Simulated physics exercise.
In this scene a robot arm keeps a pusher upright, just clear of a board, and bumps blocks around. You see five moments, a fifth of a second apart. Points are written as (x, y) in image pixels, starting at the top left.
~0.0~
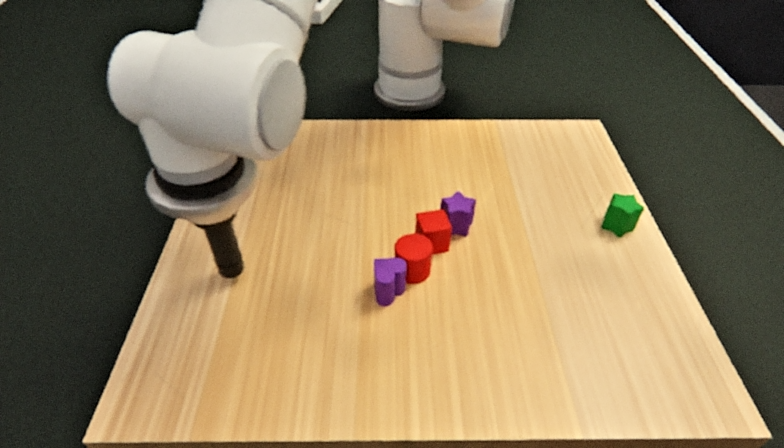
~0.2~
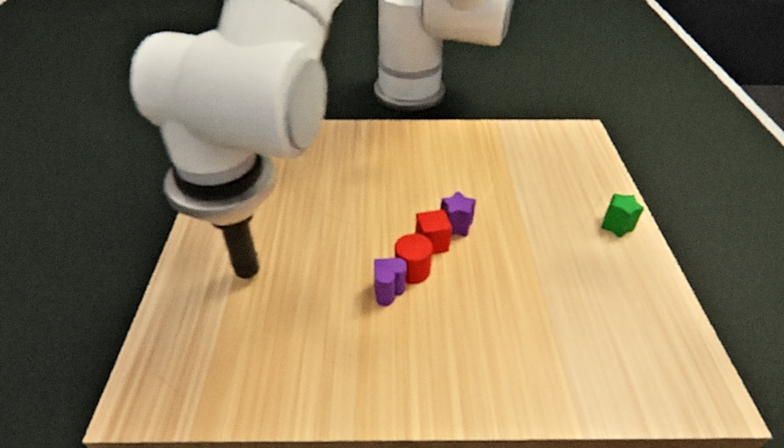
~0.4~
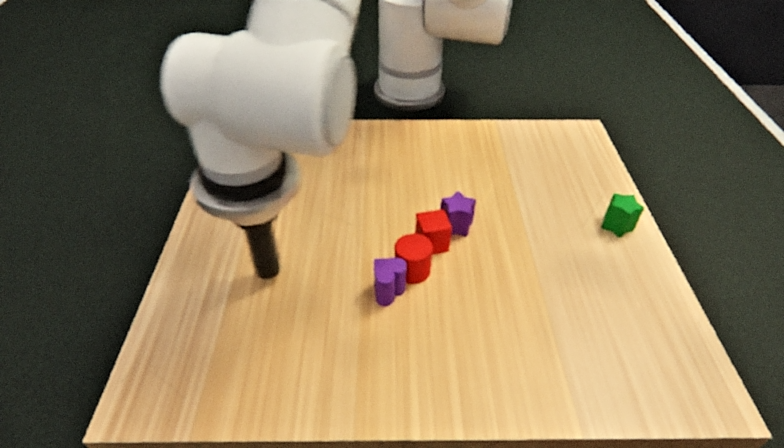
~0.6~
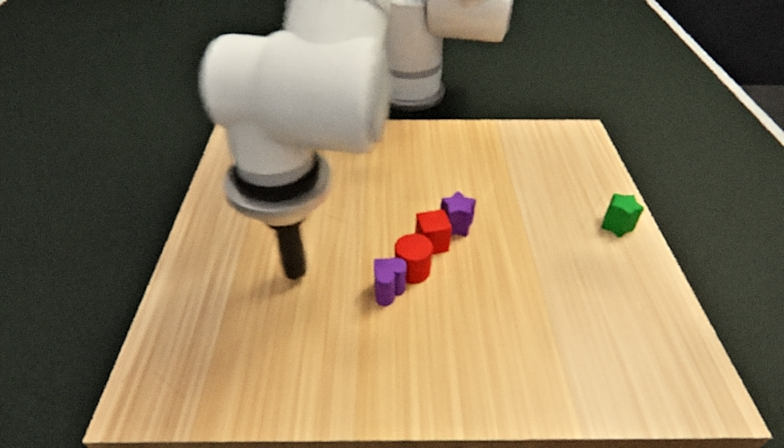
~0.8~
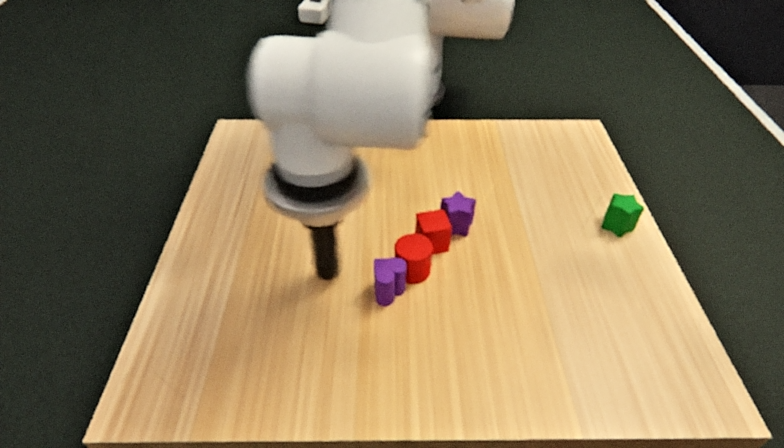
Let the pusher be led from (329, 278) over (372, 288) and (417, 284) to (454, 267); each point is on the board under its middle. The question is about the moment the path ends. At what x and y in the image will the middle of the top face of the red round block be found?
The centre of its top face lies at (435, 226).
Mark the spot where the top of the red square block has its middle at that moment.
The top centre is at (430, 201).
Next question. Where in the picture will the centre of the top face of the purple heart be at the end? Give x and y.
My best guess is (436, 278).
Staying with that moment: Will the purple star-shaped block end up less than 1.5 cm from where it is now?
Yes.
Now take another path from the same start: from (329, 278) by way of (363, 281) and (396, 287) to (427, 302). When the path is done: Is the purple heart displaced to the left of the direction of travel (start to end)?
No, it doesn't check out.
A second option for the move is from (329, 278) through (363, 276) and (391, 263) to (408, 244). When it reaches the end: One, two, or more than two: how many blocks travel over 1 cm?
My best guess is that a single block moves over 1 cm.
What follows on the original path. One third of the way, pusher at (372, 282); purple heart at (398, 271), turned 15° clockwise.
Two thirds of the way, pusher at (418, 277); purple heart at (435, 278), turned 70° clockwise; red round block at (426, 237); red square block at (436, 214).
At the end, pusher at (455, 260); purple heart at (436, 278), turned 70° clockwise; red round block at (435, 226); red square block at (430, 201), turned 45° clockwise; purple star-shaped block at (462, 199).
